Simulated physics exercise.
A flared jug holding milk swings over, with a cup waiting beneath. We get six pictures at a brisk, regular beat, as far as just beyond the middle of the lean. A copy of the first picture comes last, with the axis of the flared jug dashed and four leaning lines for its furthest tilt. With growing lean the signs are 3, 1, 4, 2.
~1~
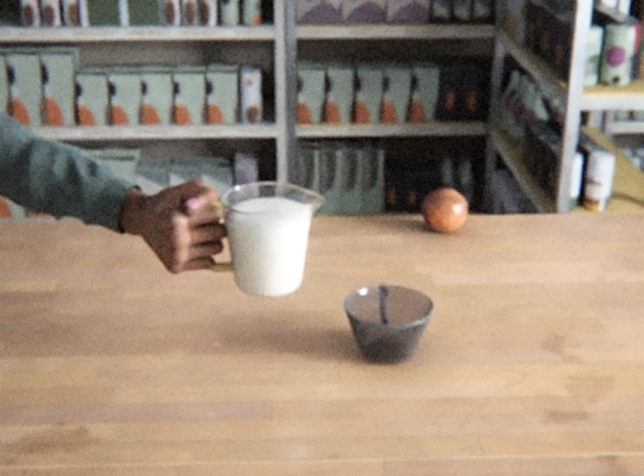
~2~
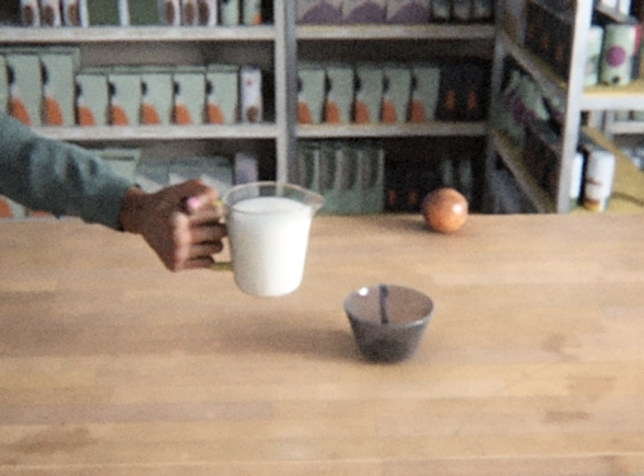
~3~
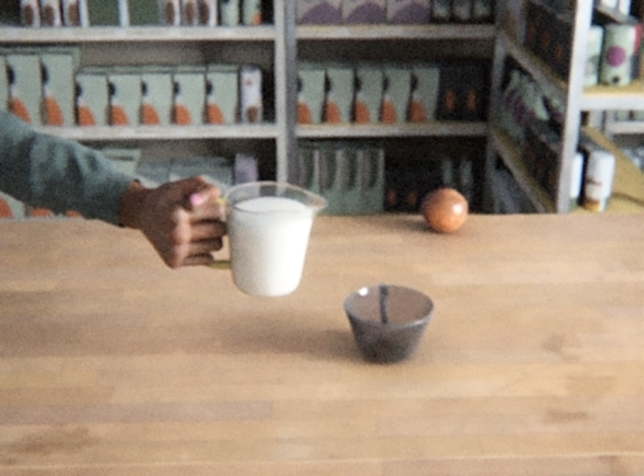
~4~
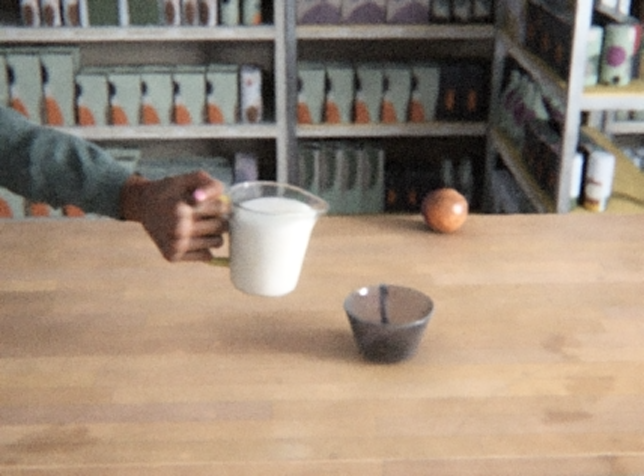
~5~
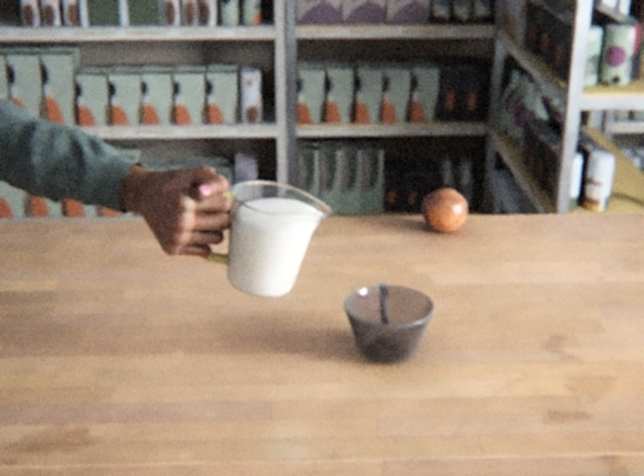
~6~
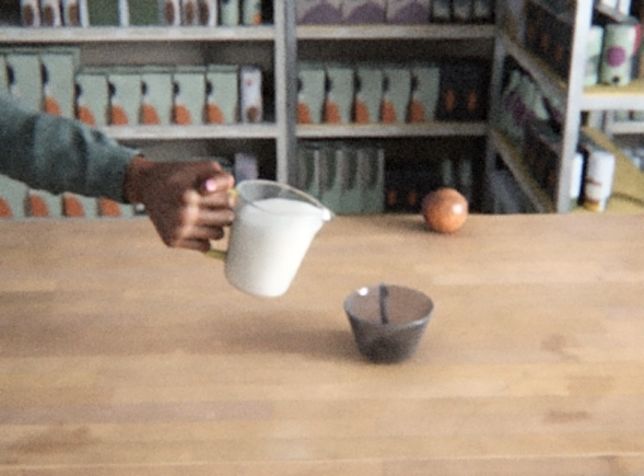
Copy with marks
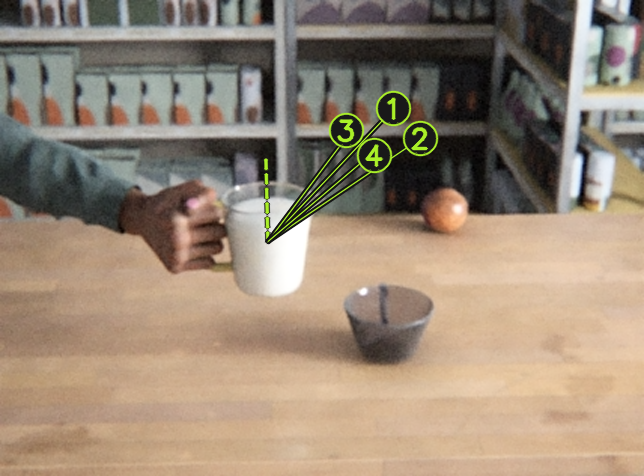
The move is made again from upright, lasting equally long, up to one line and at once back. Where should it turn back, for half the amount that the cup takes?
The best mark is 4.
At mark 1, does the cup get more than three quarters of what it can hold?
No, it does not.
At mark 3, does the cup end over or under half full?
Under half.
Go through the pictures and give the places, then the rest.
In the first picture, upright, lip at (323, 200); rim of the cup round (389, 304); nothing has left yet.
In the second picture, upright, lip at (324, 201); nothing has left yet.
In the third picture, tipped about 3°, lip at (326, 203); nothing has left yet.
In the fourth picture, tipped about 7°, lip at (328, 207); nothing has left yet.
In the fifth picture, tipped about 12°, lip at (331, 212); nothing has left yet.
In the sixth picture, tipped about 17°, lip at (333, 217); nothing has left yet.
In lime, 1 at (382, 120); 2 at (406, 147); 3 at (339, 147); 4 at (359, 164).
If 1 is chosen, the cup ends with about 38 % of what it can hold.
If 2 is chosen, the cup ends with about 65 % of what it can hold.
If 3 is chosen, the cup ends with about 25 % of what it can hold.
If 4 is chosen, the cup ends with about 50 % of what it can hold.
